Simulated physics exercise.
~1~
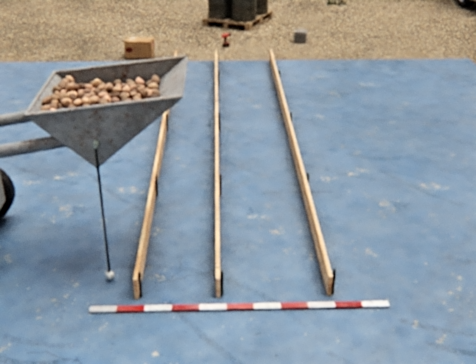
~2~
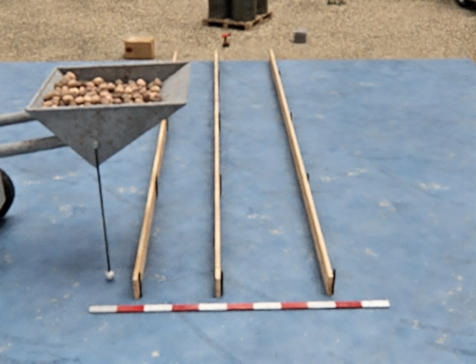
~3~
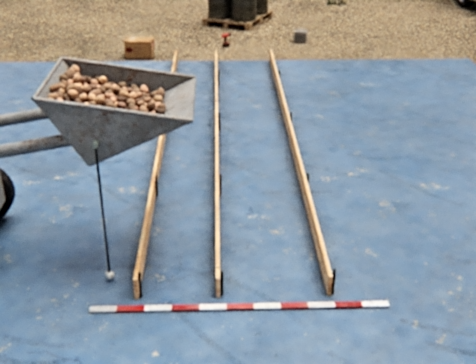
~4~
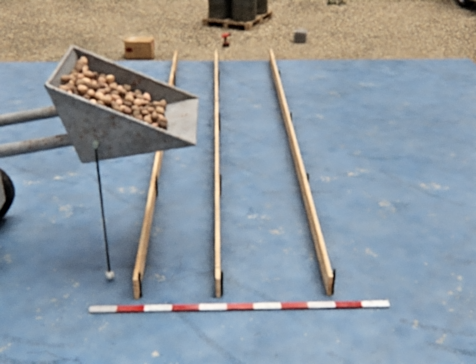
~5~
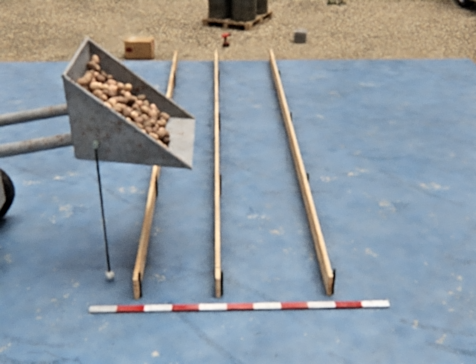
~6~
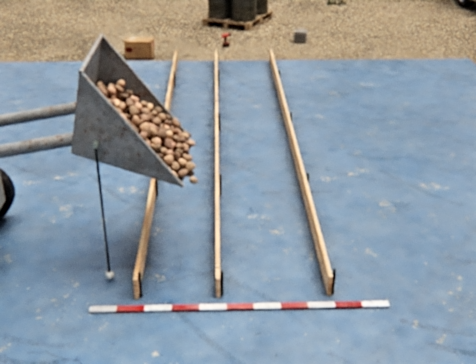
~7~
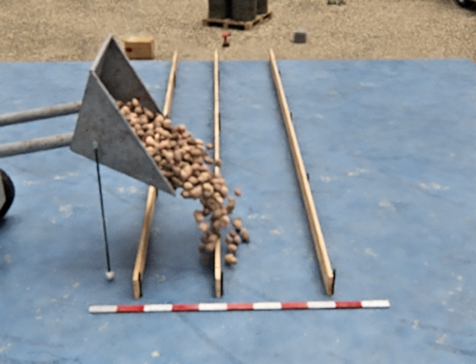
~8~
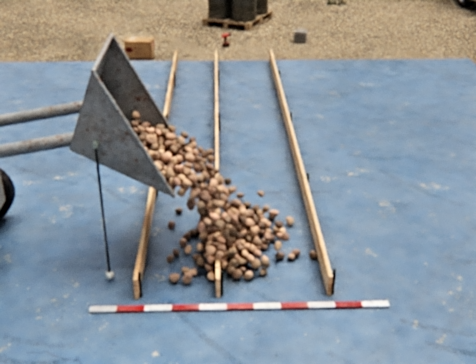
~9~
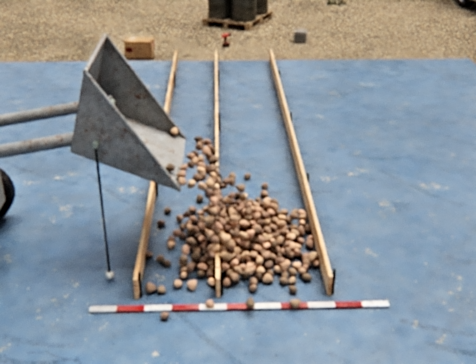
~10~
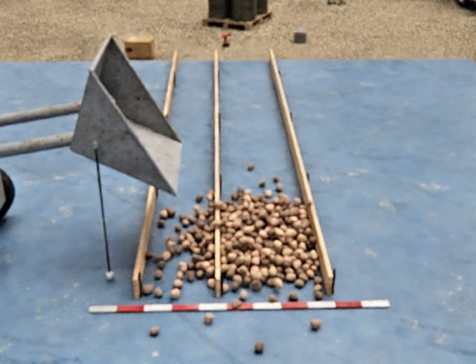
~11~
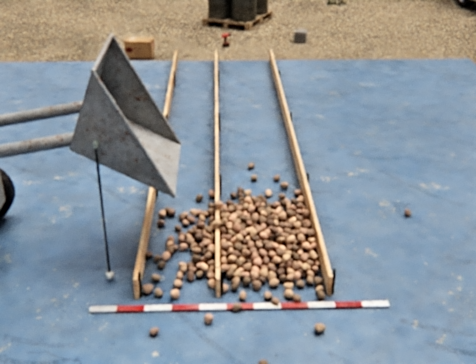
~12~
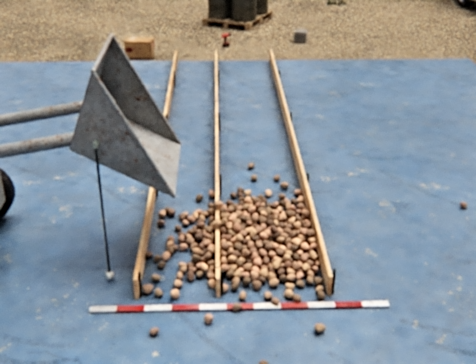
A grey metal bucket heaped with brown, rounded stones hangs at the left above a blue floor, where three long wooden planks lie behind a red-and-white striped staff. The bucket tips steadily forward to the right, and the stones slide toward its lower edge. They pour out in a thick stream around the middle plank and spread into a pile on both sides of it. The bucket jerks slightly as the last stones drop, and a few roll past the staff or away to the right. It ends empty and tilted, with most stones resting between the middle and right planks.
